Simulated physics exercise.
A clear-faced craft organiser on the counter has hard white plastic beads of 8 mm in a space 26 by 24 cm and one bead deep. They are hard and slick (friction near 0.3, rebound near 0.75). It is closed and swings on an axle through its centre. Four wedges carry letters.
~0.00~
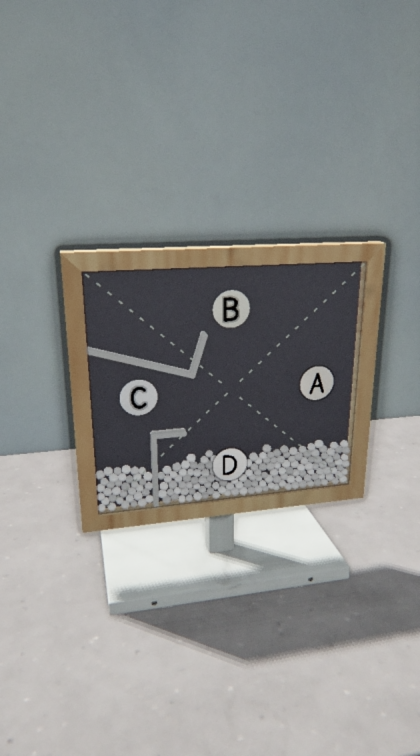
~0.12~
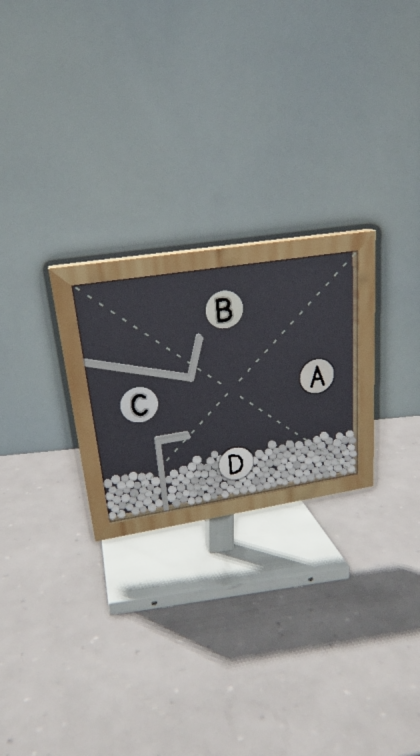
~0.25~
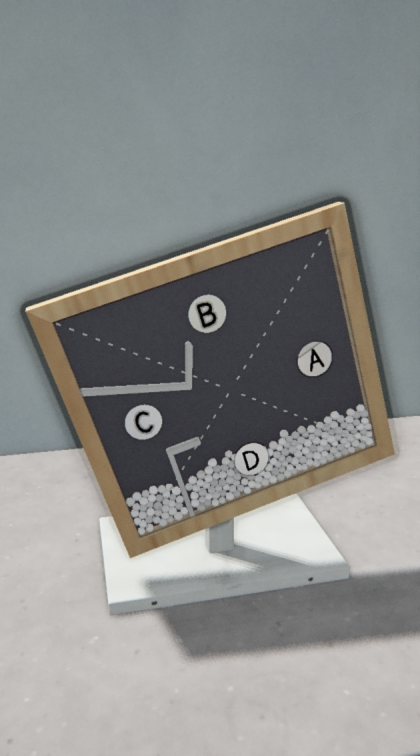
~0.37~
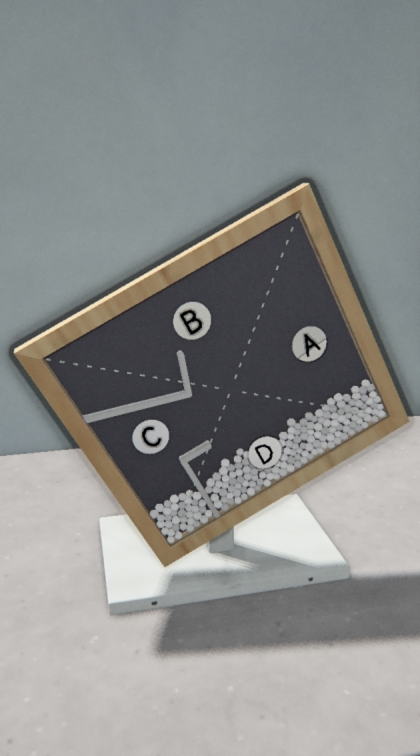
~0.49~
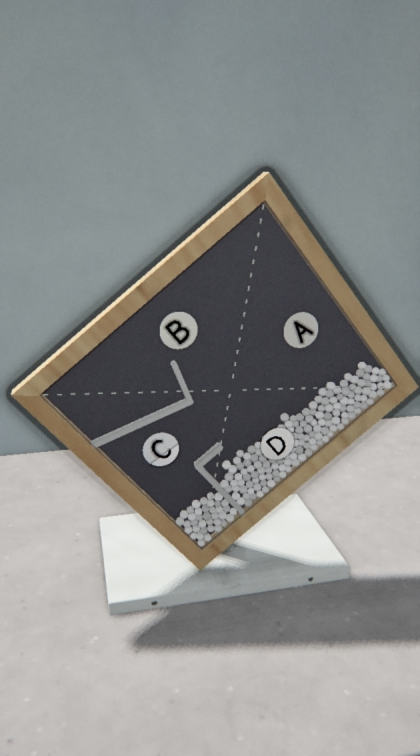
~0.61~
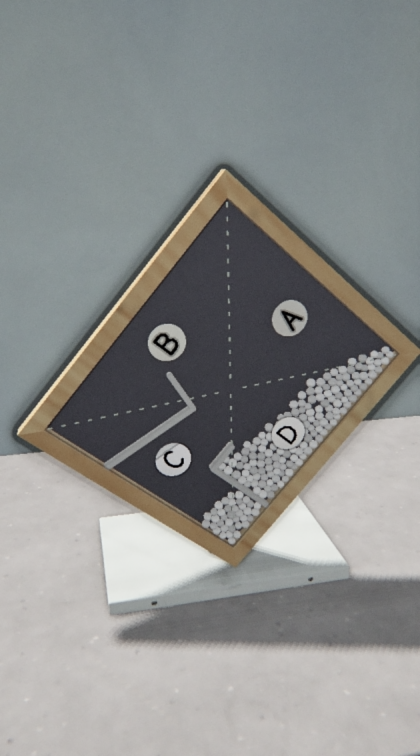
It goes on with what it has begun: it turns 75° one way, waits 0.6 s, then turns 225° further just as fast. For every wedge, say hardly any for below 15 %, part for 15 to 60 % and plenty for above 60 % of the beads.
A plenty, B hardly any, C hardly any, D part.
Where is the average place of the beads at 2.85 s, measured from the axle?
Some 7 cm right and 1 cm above.
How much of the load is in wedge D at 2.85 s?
About 5 per cent.
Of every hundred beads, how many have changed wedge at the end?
About 80 per cent.
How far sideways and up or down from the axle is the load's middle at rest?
Some 3 cm right and 10 cm below.
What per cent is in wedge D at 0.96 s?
About 75 per cent.
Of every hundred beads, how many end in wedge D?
About 20 per cent.
After 0.96 s, it stands 75° anticlockwise; the beads' middle is 7 cm right of and 6 cm below the centre; C 25 %, D 75 %.
After 2.85 s, it has come round 188° anticlockwise; the beads' middle is 7 cm right of and 1 cm above the centre; A 5 %, B 20 %, C 70 %, D 5 %.
After 4.14 s, it has come round 300° anticlockwise; the beads' middle is 6 cm right of and 9 cm below the centre; A 85 %, B 10 %, D 5 %.
At rest by 5.1 s, it has come round 300° anticlockwise; A 80 %, B 5 %, C 0 %, D 20 %.
